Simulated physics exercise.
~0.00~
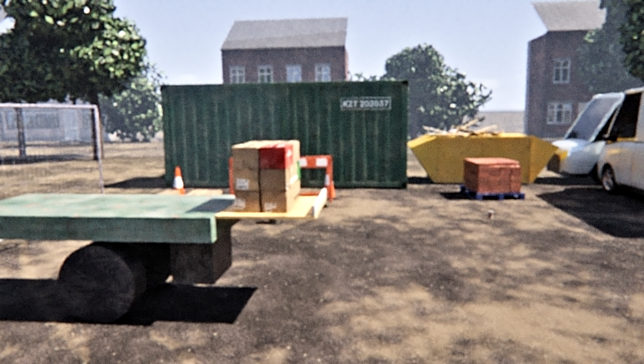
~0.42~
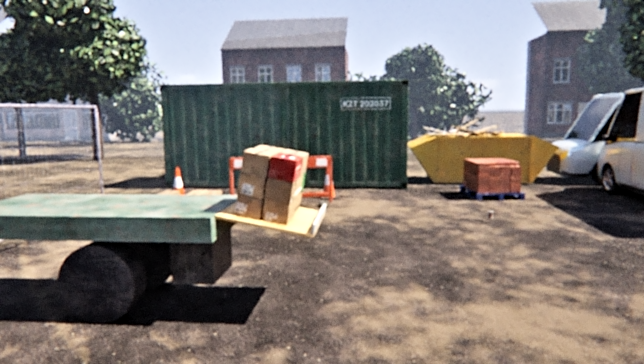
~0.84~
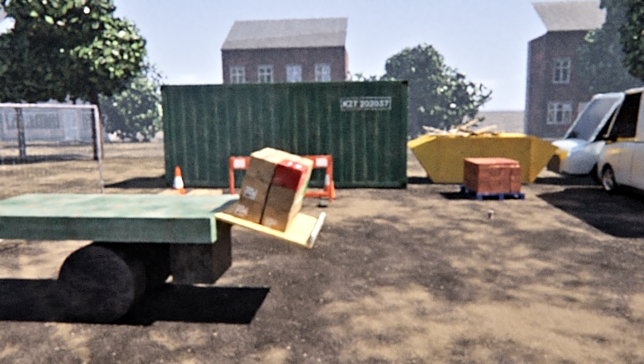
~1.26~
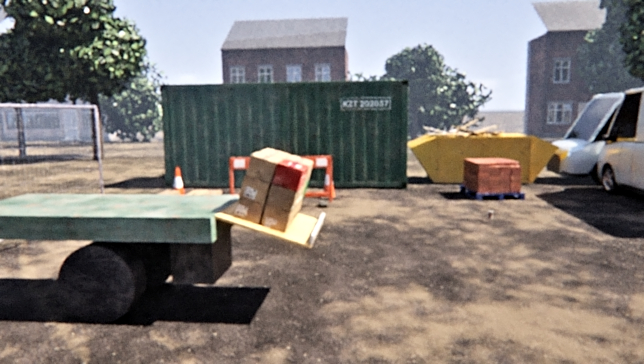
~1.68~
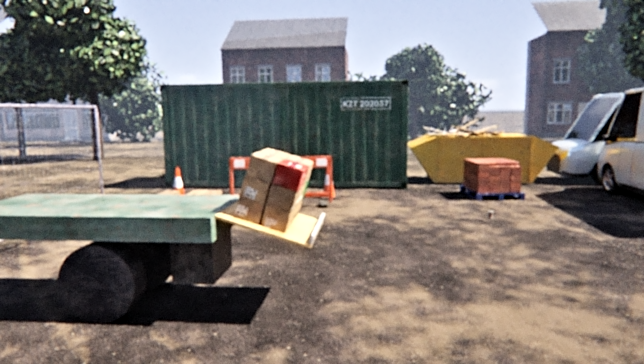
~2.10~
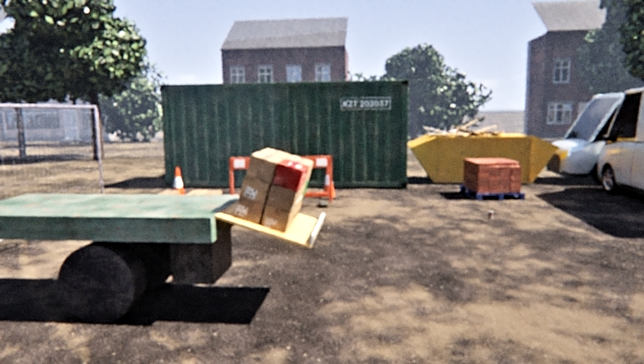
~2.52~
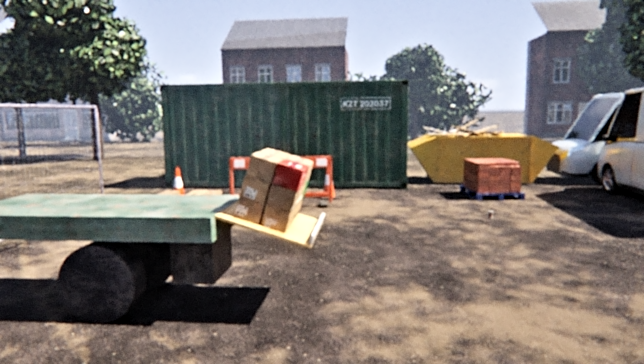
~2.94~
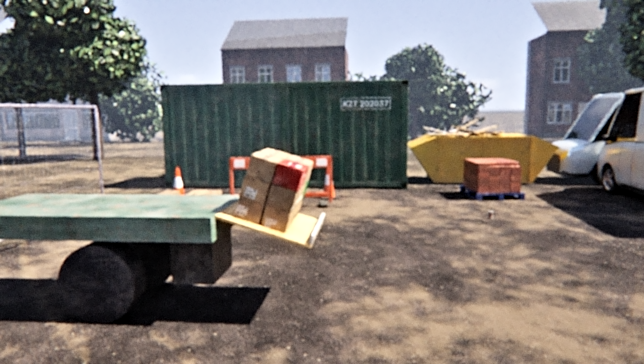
In a dirt yard, a flatbed's end flap tilts down and its stacked boxes stay on.
